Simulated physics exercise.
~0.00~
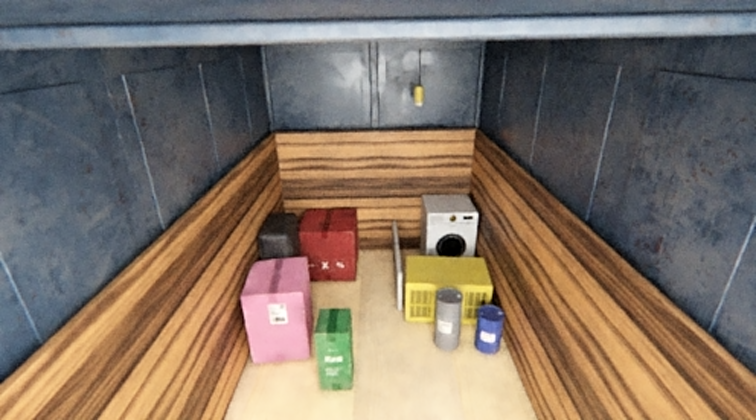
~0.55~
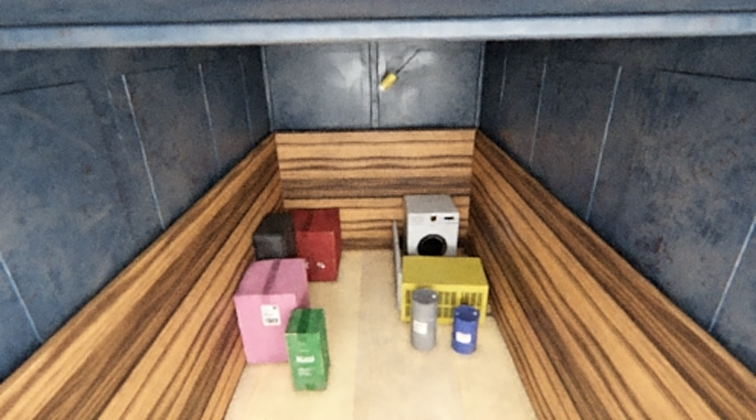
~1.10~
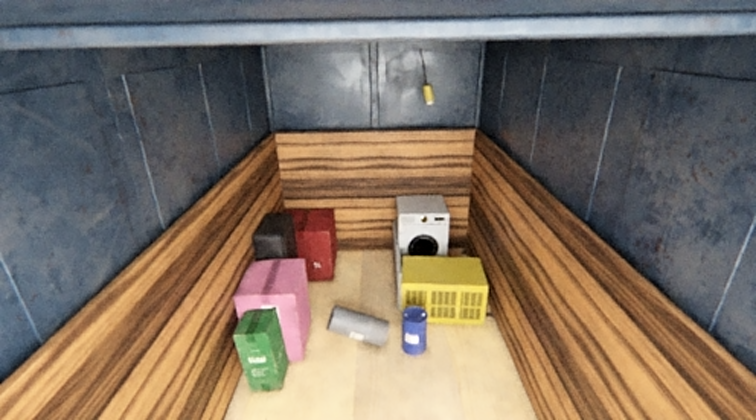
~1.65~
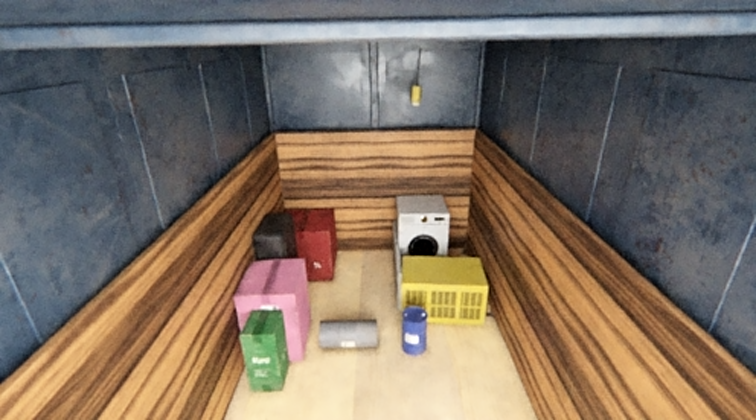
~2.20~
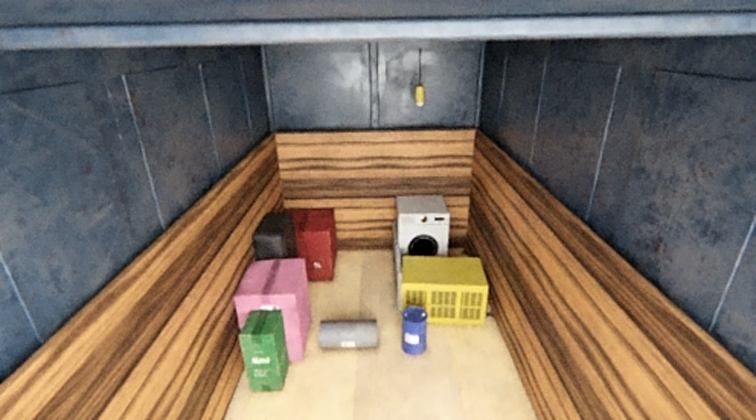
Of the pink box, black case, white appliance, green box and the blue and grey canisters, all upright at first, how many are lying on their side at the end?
Only one of them is lying on its side at the end, the grey canister.
